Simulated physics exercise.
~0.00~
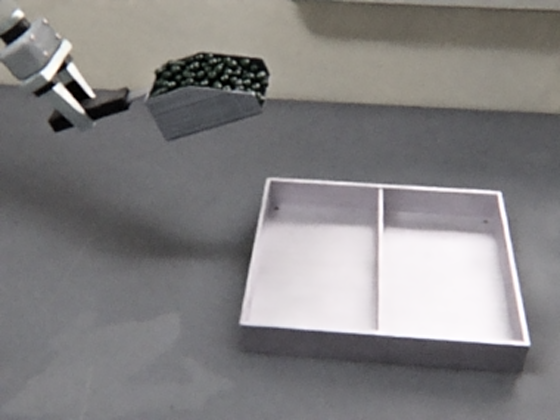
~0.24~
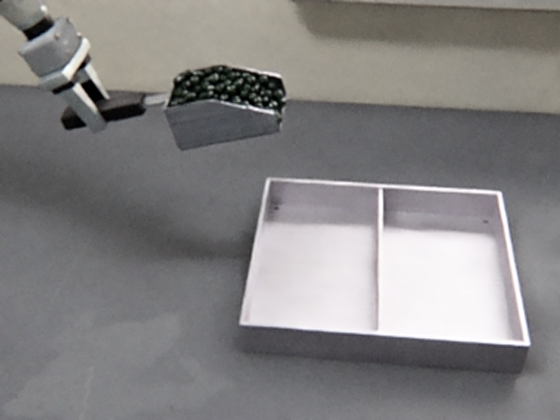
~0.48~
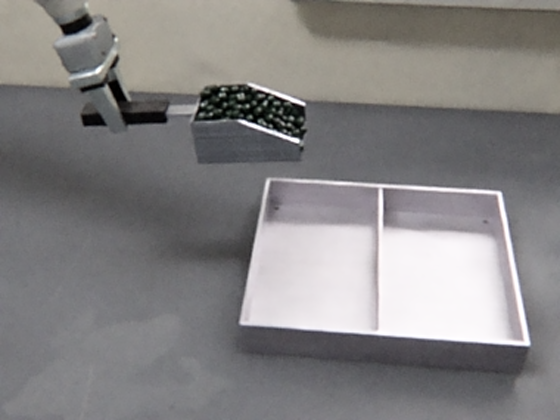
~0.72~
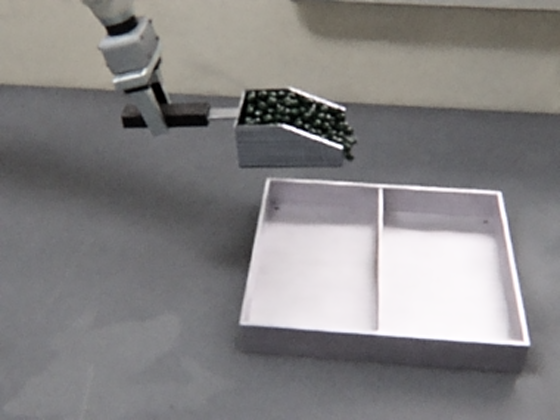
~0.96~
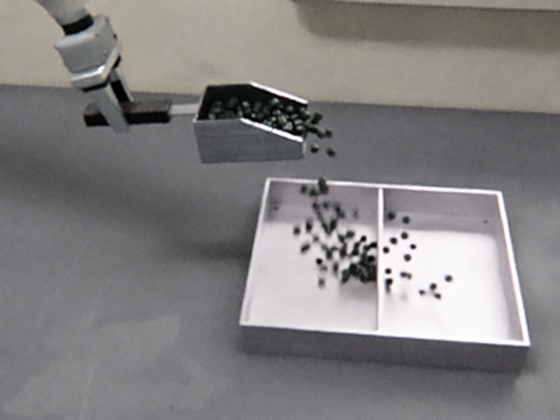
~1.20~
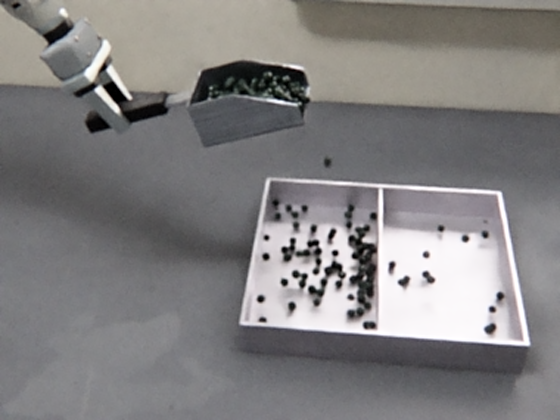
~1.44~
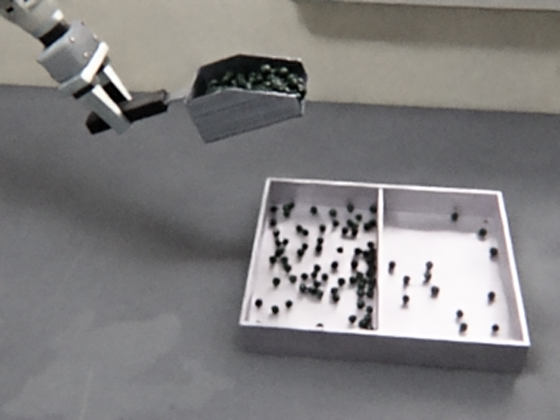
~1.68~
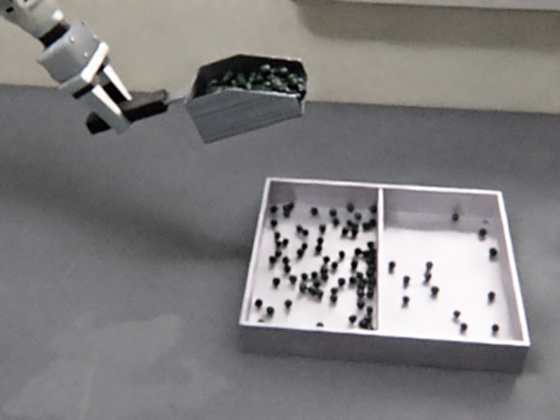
In the video, a gripper moves a scoop heaped with dark beads rightward toward a divided tray, then pulls it back left and tips it backward as some beads spill, scattering mostly in the tray's left section, fewer in the right, while many stay in the scoop.
